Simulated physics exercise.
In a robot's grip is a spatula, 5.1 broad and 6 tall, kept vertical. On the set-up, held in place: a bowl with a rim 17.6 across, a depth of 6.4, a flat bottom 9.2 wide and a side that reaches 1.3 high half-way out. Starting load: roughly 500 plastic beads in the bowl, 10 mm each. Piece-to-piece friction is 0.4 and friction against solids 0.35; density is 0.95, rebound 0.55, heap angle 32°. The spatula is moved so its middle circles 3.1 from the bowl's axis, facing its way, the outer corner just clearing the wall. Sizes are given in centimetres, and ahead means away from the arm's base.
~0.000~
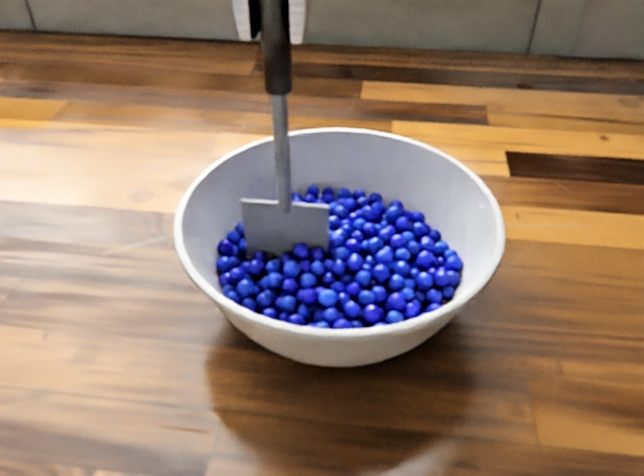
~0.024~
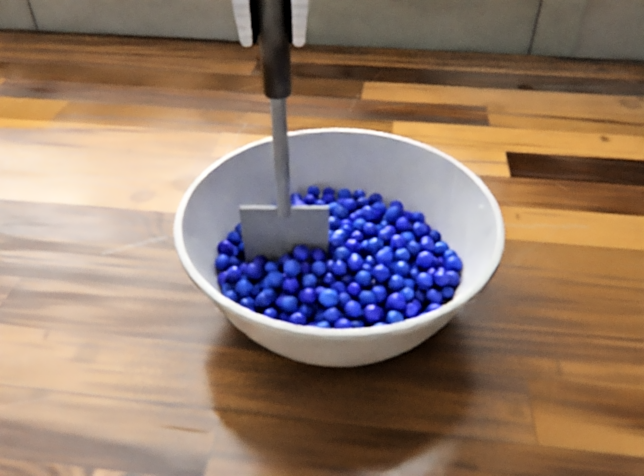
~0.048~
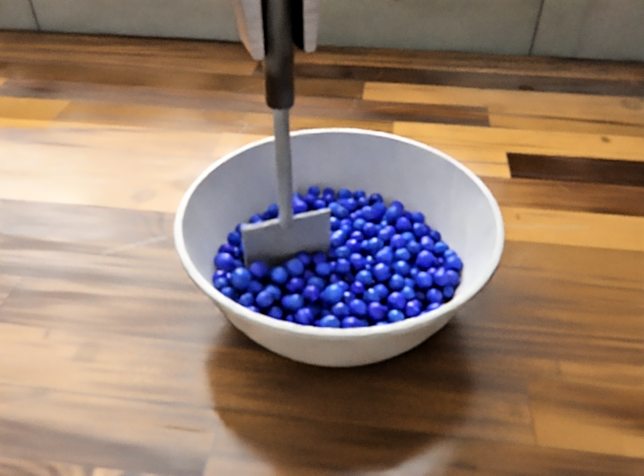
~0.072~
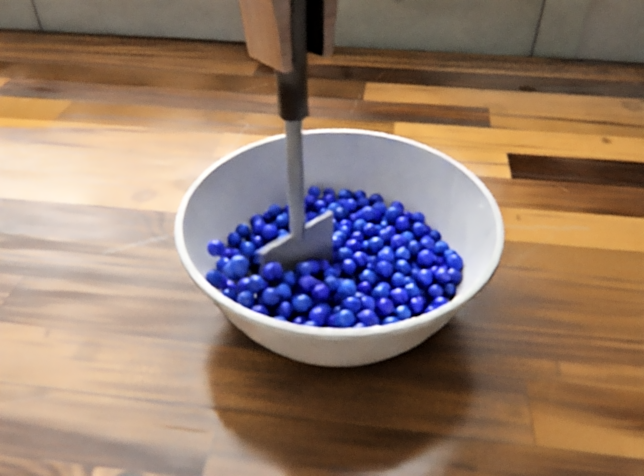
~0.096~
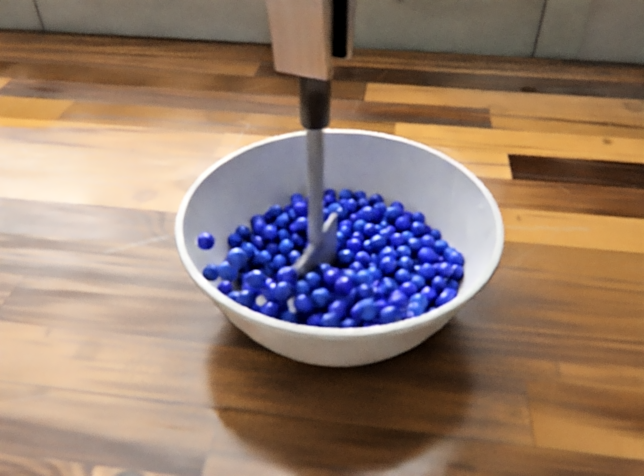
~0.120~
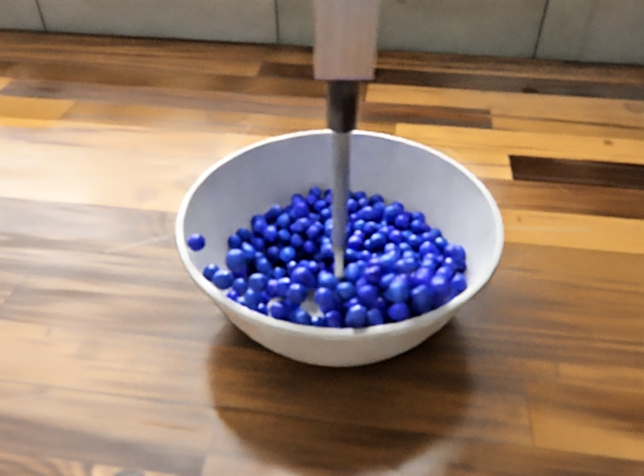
A spatula held upright by a robot arm sweeps and turns through blue beads in a white bowl, shifting toward the right.
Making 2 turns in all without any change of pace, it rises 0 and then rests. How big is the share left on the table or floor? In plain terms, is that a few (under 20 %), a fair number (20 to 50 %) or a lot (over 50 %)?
A fair number, 20 to 50 %.
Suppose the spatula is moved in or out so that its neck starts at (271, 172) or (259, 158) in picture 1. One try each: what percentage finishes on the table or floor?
Around 45 per cent on the first try, around 45 per cent on the second.
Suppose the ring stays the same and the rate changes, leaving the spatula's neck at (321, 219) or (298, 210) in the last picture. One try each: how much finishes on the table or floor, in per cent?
About 15 per cent, then about 5 per cent.
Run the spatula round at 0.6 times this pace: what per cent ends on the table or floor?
I'd put it near 10 %.
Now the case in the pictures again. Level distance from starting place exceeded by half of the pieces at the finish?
I'd estimate close to 11 cm.
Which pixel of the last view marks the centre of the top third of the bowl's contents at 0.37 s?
About (245, 204).
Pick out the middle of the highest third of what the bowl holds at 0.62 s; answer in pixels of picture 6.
I'd put it close to (420, 202).
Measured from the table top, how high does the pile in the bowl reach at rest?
It reaches some 6.0 cm above the table.
After 0.37 s, 339° round, highest piece 9 above the table; 403 in the bowl, 56 on the table or floor, 36 in flight or on the tool.
After 0.62 s, 220° round, highest piece 7 above the table; 347 in the bowl, 140 on the table or floor, 8 in flight or on the tool.
After 0.94 s, 0° round, highest piece 6 above the table; 328 in the bowl, 167 on the table or floor.
After 1.64 s, 0° round, highest piece 6 above the table; 328 in the bowl, 167 on the table or floor.
At rest, 328 in the bowl, 167 on the table or floor. That is 34 % on the table or floor.
